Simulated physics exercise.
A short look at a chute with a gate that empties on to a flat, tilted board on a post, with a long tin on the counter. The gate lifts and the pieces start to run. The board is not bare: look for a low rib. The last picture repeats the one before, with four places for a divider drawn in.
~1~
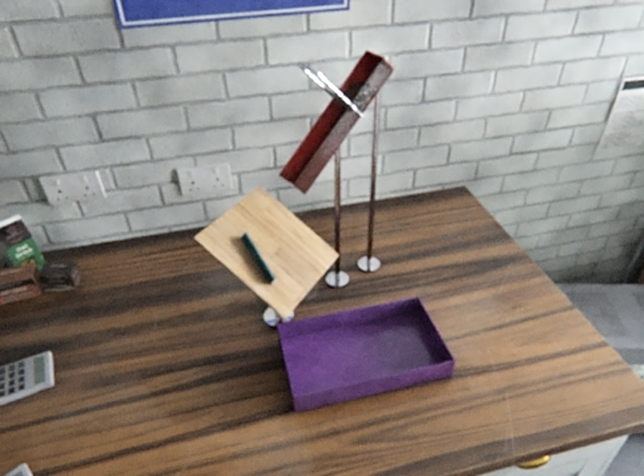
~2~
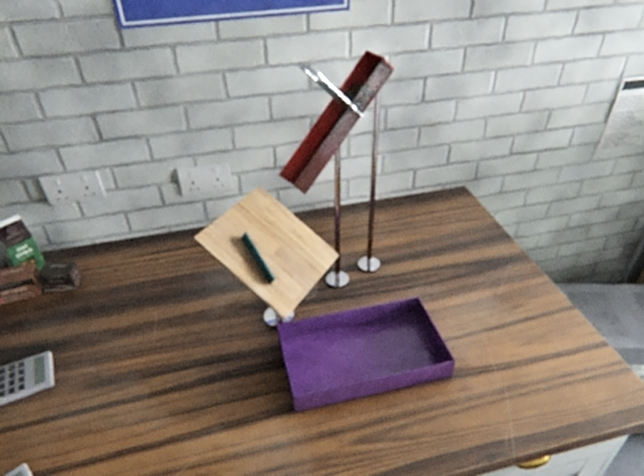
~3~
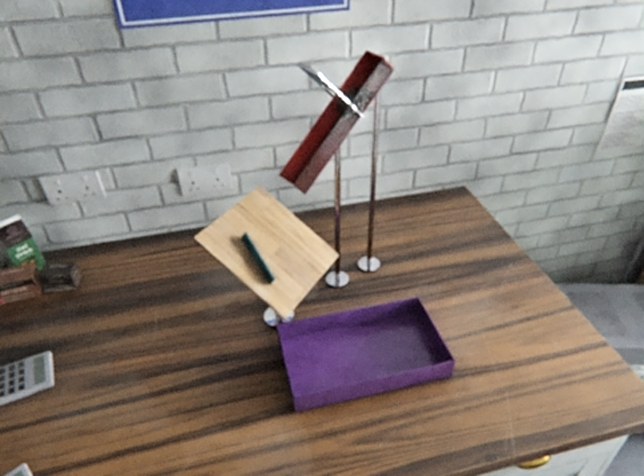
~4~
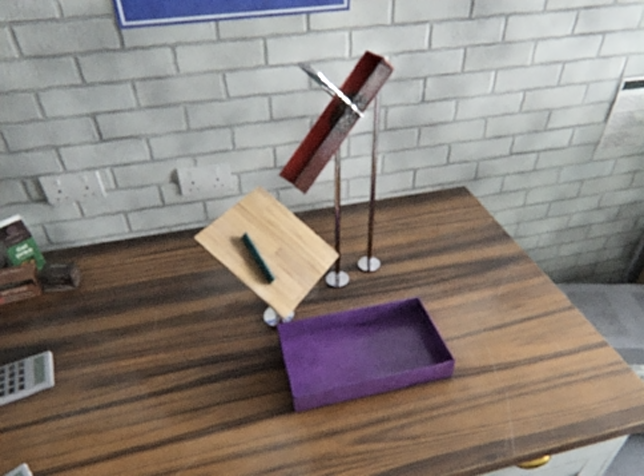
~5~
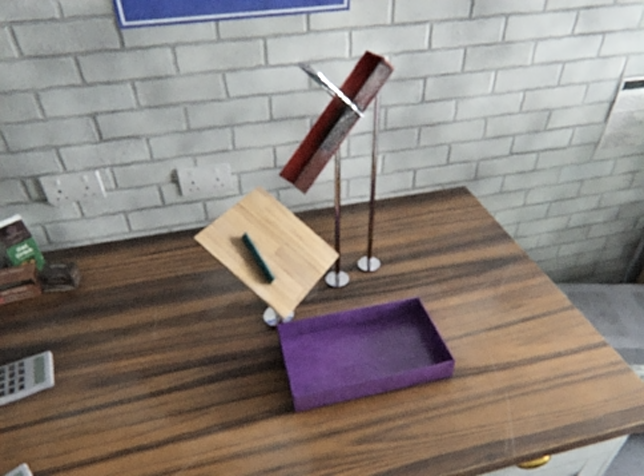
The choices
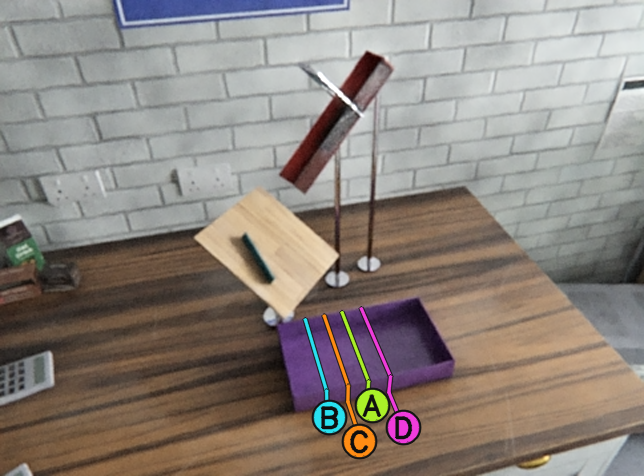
A long purple tray sat on a wooden counter below a tilted board with a dark green rib, while small dark pieces slid a short way down a steep reddish chute above it.
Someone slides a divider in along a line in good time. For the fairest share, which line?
Take C.
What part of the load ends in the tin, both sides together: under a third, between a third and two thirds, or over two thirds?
It is over two thirds.
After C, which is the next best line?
Here it is line A.
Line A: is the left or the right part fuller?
The left side.
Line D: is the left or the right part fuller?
More lands on the left.
On the marked copy, line A crosses the front rim at (368, 380); line B crosses the front rim at (326, 390); line C crosses the front rim at (347, 385); line D crosses the front rim at (390, 375).
With A, of what is caught, most on the left of the divider, about a quarter on the right.
With B, of what is caught, a stray few on the left of the divider, nearly all on the right.
With C, of what is caught, about half on the left of the divider, about half on the right.
With D, of what is caught, nearly all on the left of the divider, a small part on the right.
